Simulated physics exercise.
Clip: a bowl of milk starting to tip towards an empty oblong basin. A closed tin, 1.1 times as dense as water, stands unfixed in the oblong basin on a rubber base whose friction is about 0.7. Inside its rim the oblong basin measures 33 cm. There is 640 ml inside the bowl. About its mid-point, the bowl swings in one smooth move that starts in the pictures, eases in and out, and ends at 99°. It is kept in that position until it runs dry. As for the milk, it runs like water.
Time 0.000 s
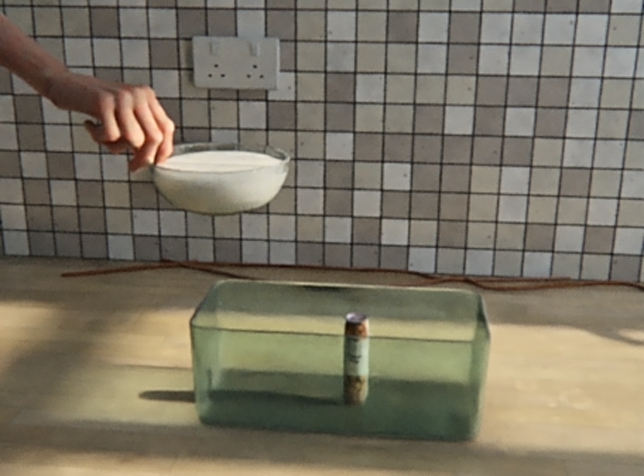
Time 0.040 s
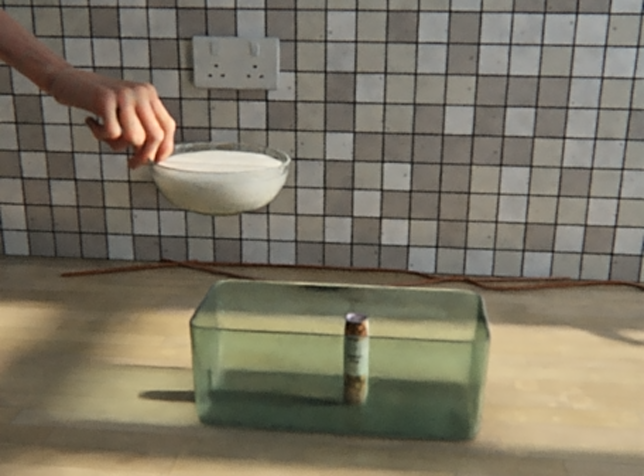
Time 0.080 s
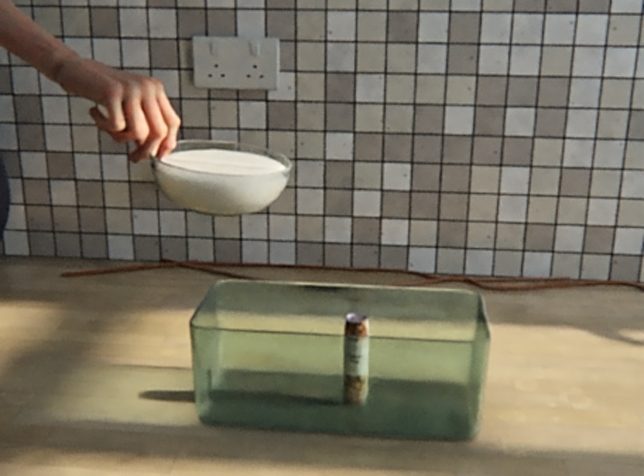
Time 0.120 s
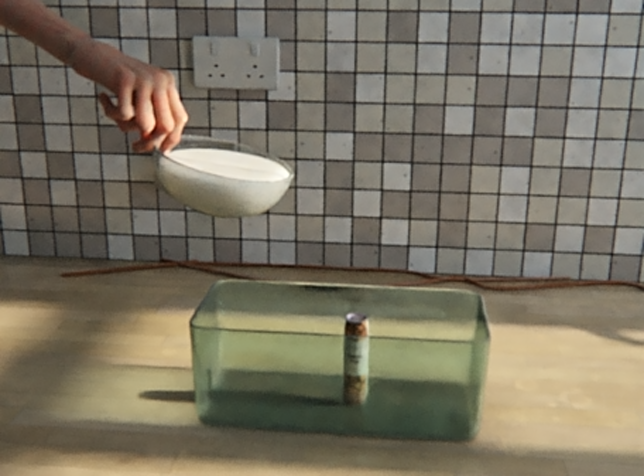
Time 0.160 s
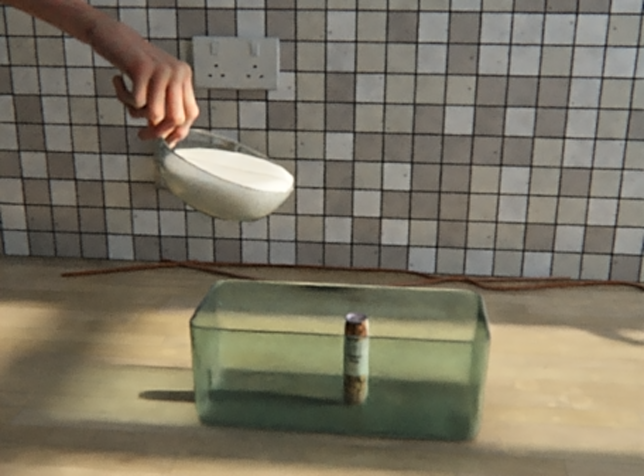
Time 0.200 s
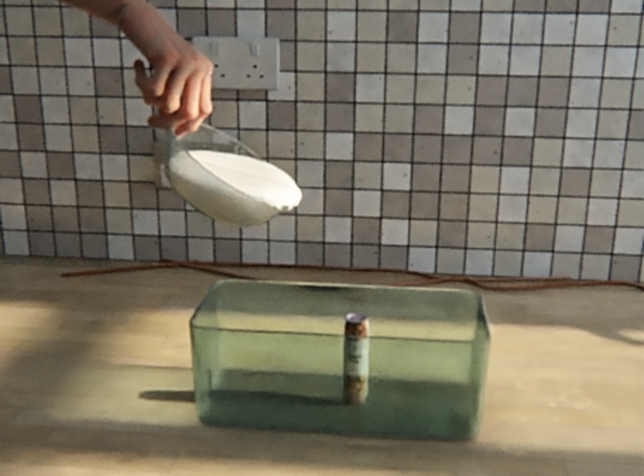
The video shows a hand holding a clear bowl of milk above a green, see-through oblong basin with a small upright tin in it. The hand rises as it tilts the bowl to the right, bringing the milk to the lowered rim.
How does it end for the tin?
The tin goes down.
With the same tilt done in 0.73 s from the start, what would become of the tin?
The tin keeps standing.
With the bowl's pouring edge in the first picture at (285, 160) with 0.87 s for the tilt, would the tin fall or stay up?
Then it stays on its base.
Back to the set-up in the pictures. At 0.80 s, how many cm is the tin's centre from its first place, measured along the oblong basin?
Around 5 centimetres.
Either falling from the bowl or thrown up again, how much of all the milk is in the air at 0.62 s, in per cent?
Near 2 in a hundred.
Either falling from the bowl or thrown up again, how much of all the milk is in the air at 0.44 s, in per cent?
Roughly 44 %.
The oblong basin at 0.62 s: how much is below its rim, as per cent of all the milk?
About 98 per cent.
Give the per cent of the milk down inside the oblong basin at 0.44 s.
Roughly 50 percent.
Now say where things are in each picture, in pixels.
In the first frame, it leans 0°; its right rim is at (287, 161); the milk meets the walls at (156, 162) and (286, 166); the oblong basin's rim runs from (203, 303) to (485, 317); the tin's top is at (357, 322).
In the second frame, it leans 2°; its right rim is at (288, 163); the milk meets the walls at (157, 161) and (286, 167).
In the third frame, it leans 6°; its right rim is at (290, 168); the milk meets the walls at (158, 158) and (287, 170).
In the fourth frame, it leans 13°; its right rim is at (291, 177); the milk meets the walls at (161, 155) and (288, 174).
In the fifth frame, it leans 23°; its right rim is at (291, 189); the milk meets the walls at (165, 154) and (289, 181); 2 per cent is over the edge.
In the sixth frame, it leans 34°; its right rim is at (288, 202); the milk meets the walls at (171, 155) and (277, 186); 9 per cent is over the edge.
After 0.44 s the tilt is 96° and 5 per cent is still to pour; the tin stands where it began.
After 0.62 s the tilt is 99° and 0 per cent is still to pour; the tin leans 9°.
After 0.80 s the tilt is 99° and 0 per cent is still to pour; the tin leans 28°.
After 1.00 s the tilt is 99° and 0 per cent is still to pour; the tin lies on its side.
In the end the tin lies on its side.
